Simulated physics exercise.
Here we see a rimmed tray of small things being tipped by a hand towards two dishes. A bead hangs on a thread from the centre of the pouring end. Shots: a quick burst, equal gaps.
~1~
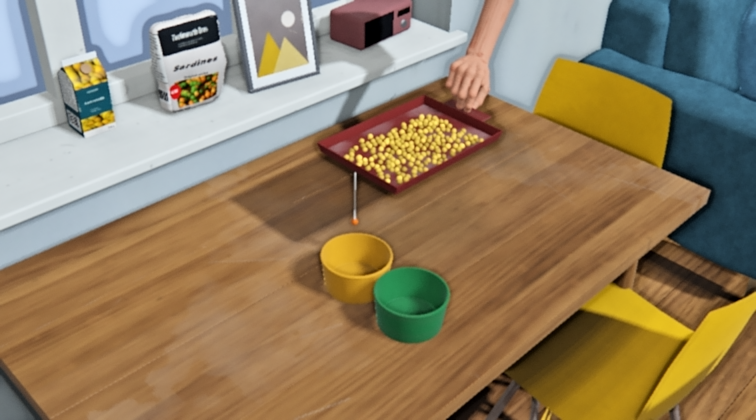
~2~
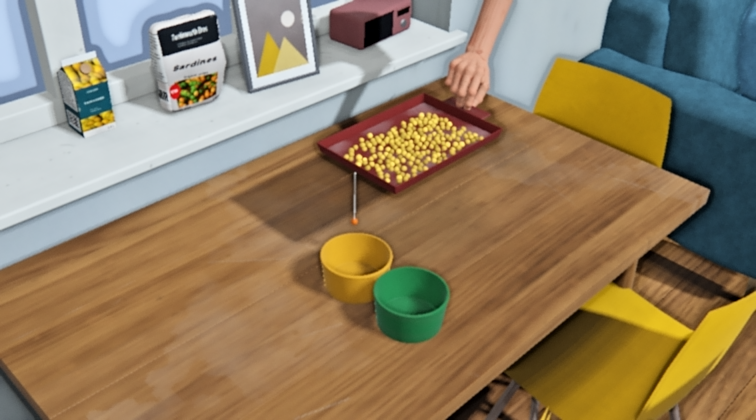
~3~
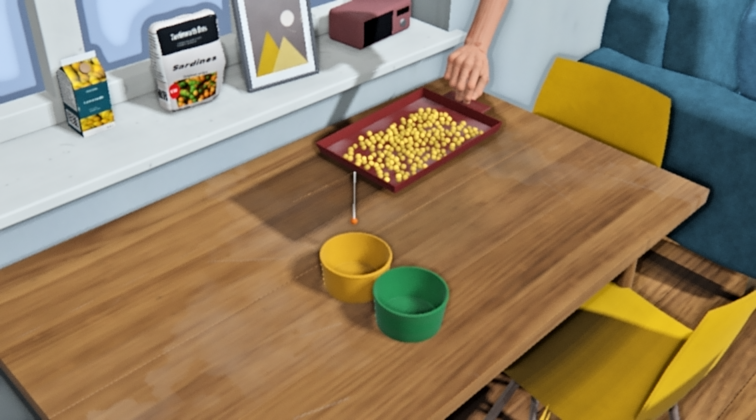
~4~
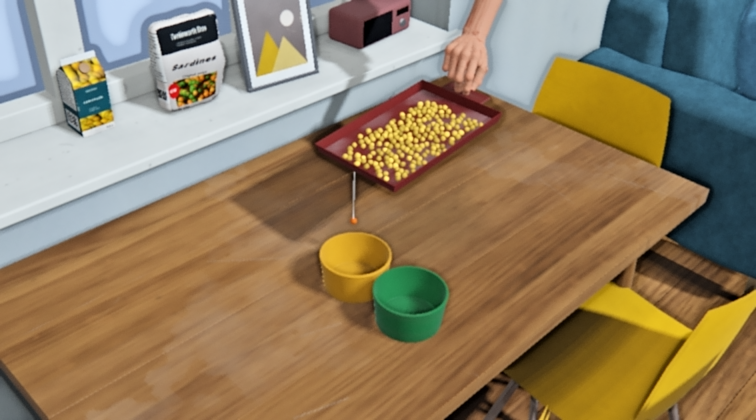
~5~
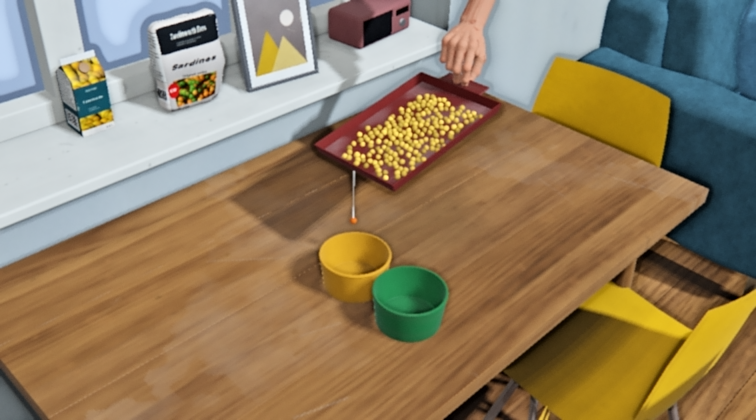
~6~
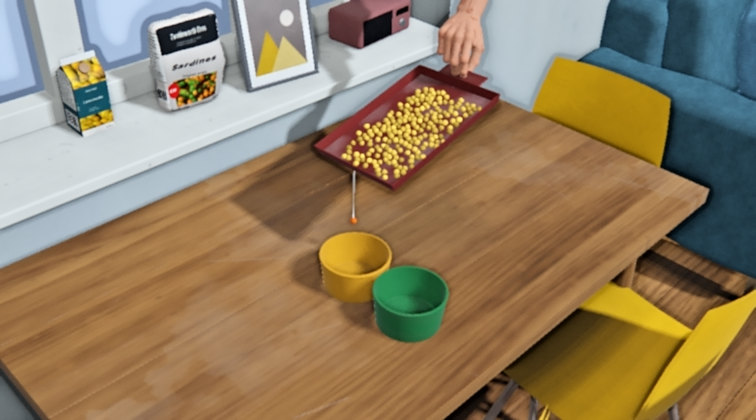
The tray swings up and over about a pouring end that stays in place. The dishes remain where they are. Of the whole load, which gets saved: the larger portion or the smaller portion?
The smaller portion.
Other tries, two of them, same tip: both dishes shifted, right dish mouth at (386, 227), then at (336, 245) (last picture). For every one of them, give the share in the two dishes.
First try: Roughly 10 per cent; second try: Roughly 90 per cent.
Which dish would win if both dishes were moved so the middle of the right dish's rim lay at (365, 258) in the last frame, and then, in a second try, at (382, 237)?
In the first try it's the one on the left, and in the second it's the one on the left.
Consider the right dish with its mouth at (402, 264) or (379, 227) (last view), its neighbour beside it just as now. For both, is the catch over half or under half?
Catch, run one: Below the halfway mark; run two: Below the halfway mark.
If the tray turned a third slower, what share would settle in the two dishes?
I'd put it at some 30 per cent.
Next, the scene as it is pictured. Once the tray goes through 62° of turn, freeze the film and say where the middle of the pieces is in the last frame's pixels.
Roughly at (354, 148).
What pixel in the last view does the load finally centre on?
Resting centre, last picture - approx. (313, 258).
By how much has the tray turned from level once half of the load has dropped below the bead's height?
Roughly 110°.
Shortly afterwards, tray tipped steeply; all but a few on the tray; only a few in the air.
Next, tray tipped past a quarter turn; the bulk on the tray; only a few in the left dish; a little outside both; a little in the air.
Some moments later, tray tipped past a quarter turn; near a third in the left dish; near two thirds outside both.
In the end, tray tipped past a quarter turn; none at all in the right dish; near a third in the left dish; near two thirds outside both.
